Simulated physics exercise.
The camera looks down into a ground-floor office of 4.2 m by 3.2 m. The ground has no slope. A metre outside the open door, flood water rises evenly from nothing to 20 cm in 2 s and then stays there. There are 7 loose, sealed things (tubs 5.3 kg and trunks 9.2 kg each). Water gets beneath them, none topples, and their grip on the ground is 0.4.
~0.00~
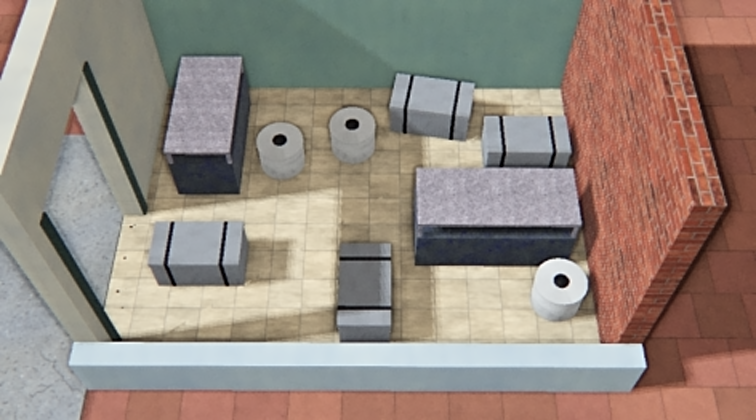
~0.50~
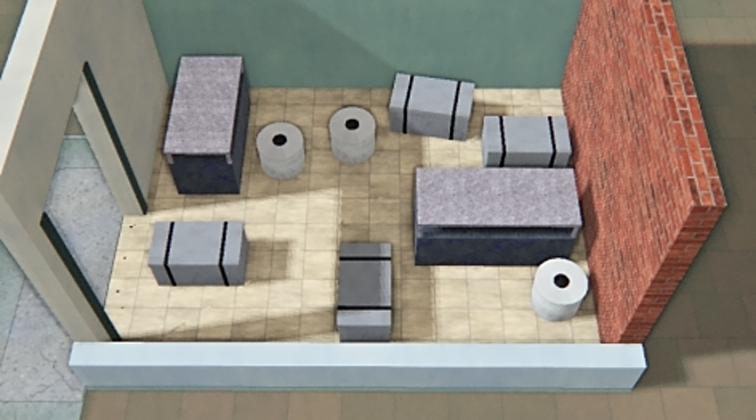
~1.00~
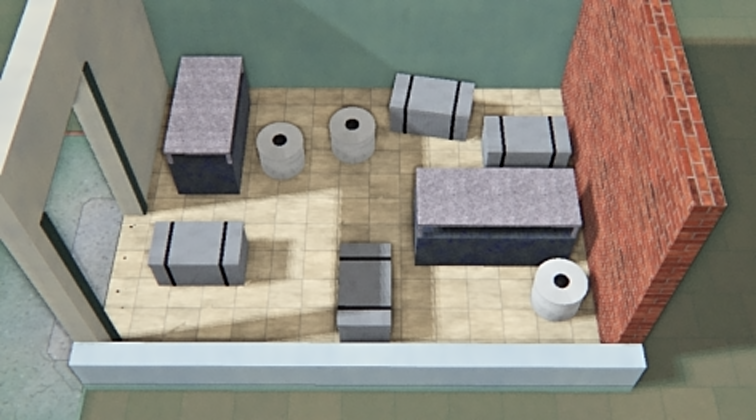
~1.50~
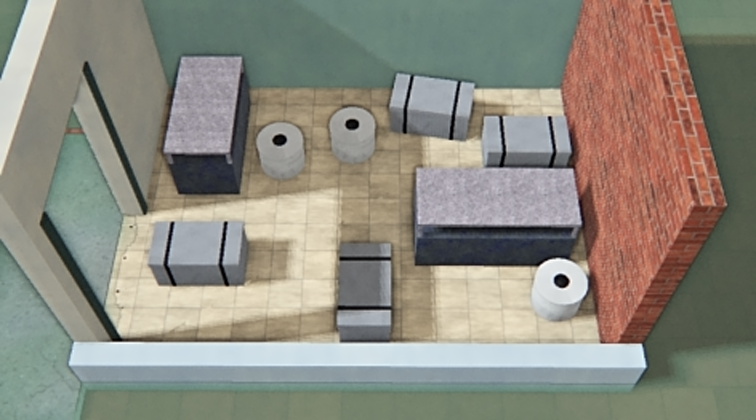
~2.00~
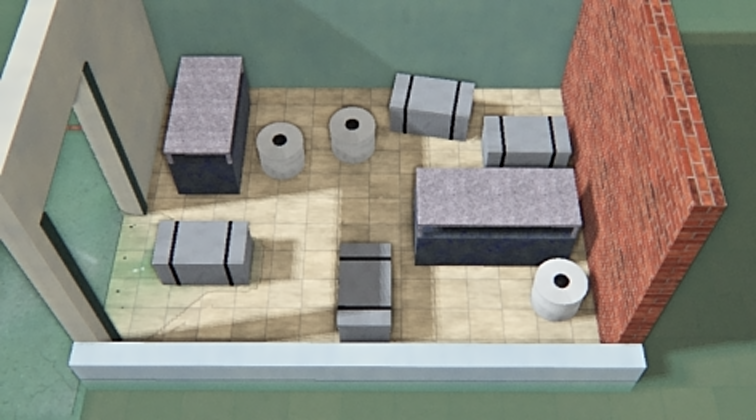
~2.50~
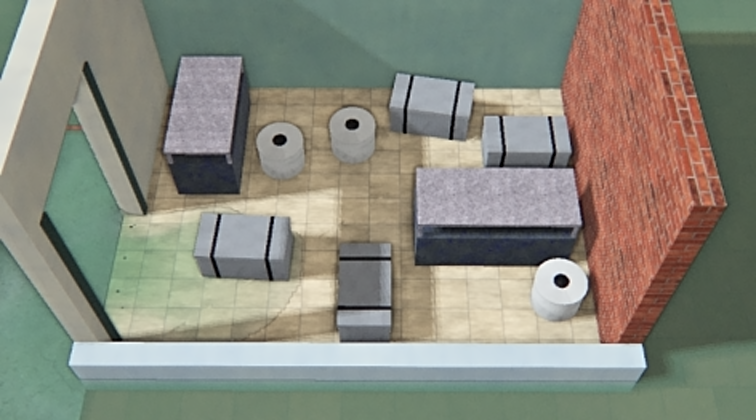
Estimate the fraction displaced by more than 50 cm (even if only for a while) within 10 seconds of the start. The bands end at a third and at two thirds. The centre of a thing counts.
Share: Between one and two thirds.
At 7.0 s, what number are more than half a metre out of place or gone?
2 of them.
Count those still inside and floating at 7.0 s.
At that moment 5.
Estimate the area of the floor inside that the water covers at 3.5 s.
Roughly 5.0 m2.
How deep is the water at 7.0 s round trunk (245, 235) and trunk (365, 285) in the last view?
About 7 and 17 cm.
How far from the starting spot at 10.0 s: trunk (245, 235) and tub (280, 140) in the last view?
In that order: 250 cm, 20 cm.
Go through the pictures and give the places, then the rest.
A trunk at (196, 243) rests on the ground; a tub at (280, 140) rests on the ground; water covers 0.0 m2; 0 of 7 have shifted, in the first picture.
A trunk at (196, 243), on the bottom; a tub at (280, 140) rests on the ground; 0.0 m2 under water; 0 of 7 have shifted, in the second picture.
A trunk at (196, 243), on the bottom; a tub at (280, 140), on the bottom; 0.0 m2 under water; 0 of 7 have shifted, in the third picture.
A trunk at (196, 243) rests on the ground; a tub at (280, 140), on the bottom; water covers 0.0 m2; 0 of 7 have shifted, in the fourth picture.
A trunk at (201, 242), on the bottom, 4 cm from its start; a tub at (280, 140) rests on the ground; water covers 0.5 m2; 0 of 7 have shifted, in the fifth picture.
A trunk at (243, 236) rests on the ground, 41 cm from its start; a tub at (280, 140), on the bottom; water covers 1.6 m2; 1 of 7 have shifted, in the sixth picture.
After 3.5 s 1 of 7 are over 50 cm from their spots; 0 afloat.
After 4.5 s 2 of 7 are over 50 cm from their spots; 2 afloat.
After 7.0 s 2 of 7 are over 50 cm from their spots; 5 afloat.
After 10.0 s 4 of 7 are over 50 cm from their spots, and 4 have been at some point; 7 afloat.
